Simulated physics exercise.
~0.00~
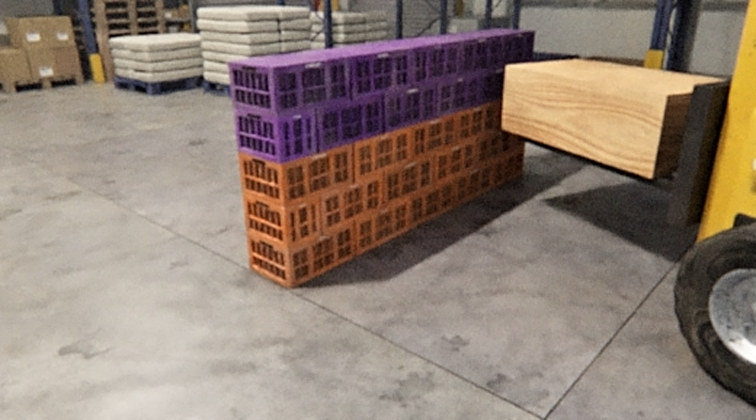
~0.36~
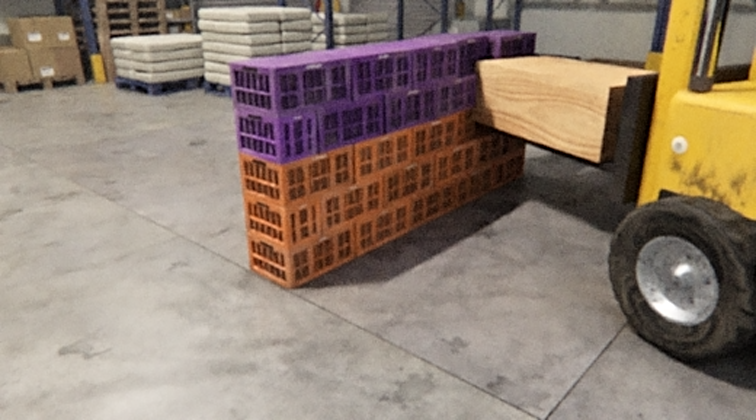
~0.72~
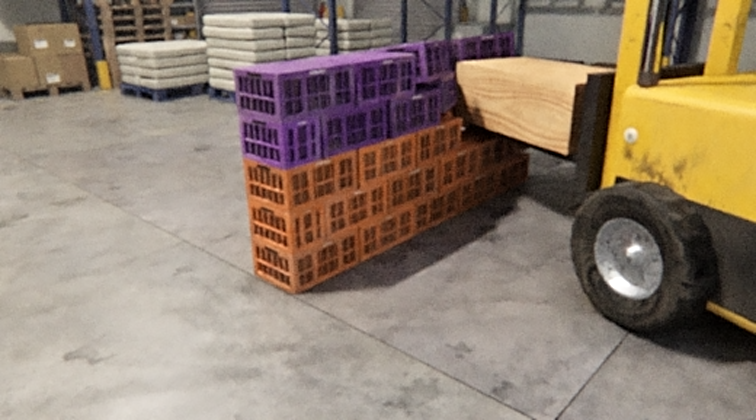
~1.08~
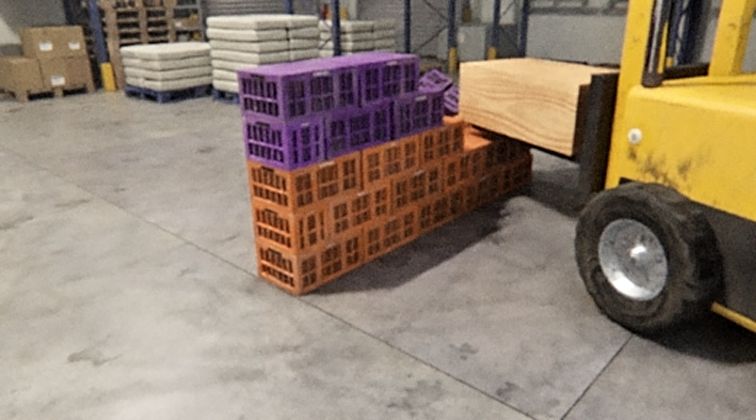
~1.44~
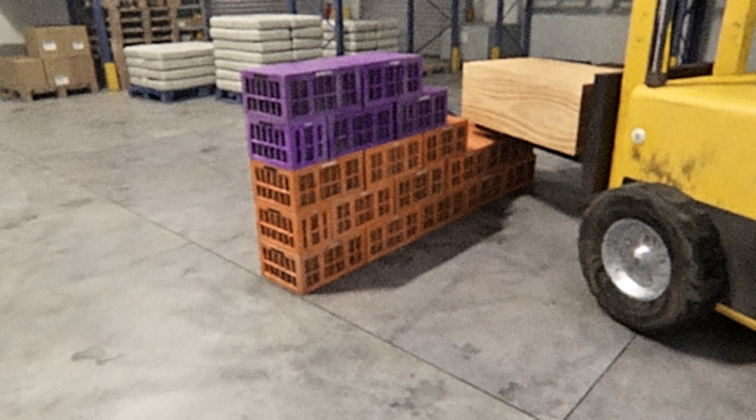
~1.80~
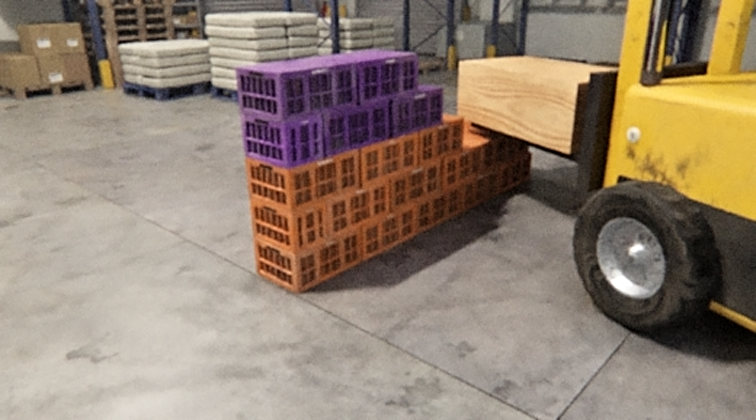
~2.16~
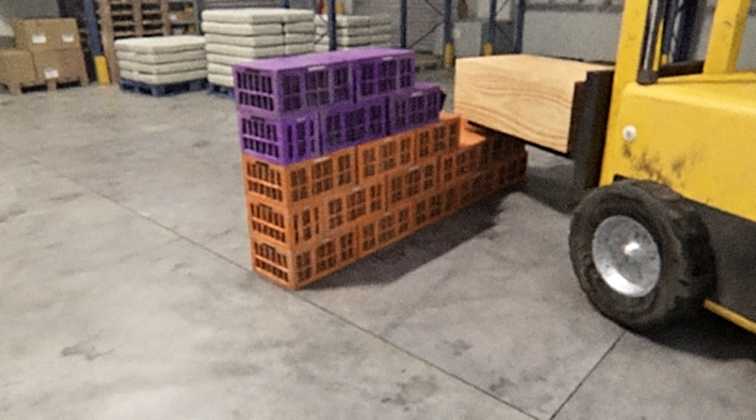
At first, a long wall of crates stands on a warehouse floor, purple rows stacked above orange ones, while a yellow lift truck holds a wooden case close to its right side. The truck rolls left and presses the raised case into the upper part of the wall. Purple crates toward the far end are pushed out of line, and a gap opens beside the case. The truck then stops, and a tilted purple crate drops out of sight behind the wall. In the end, the near part still stands at full height, stepping down toward the far end beside the motionless case.
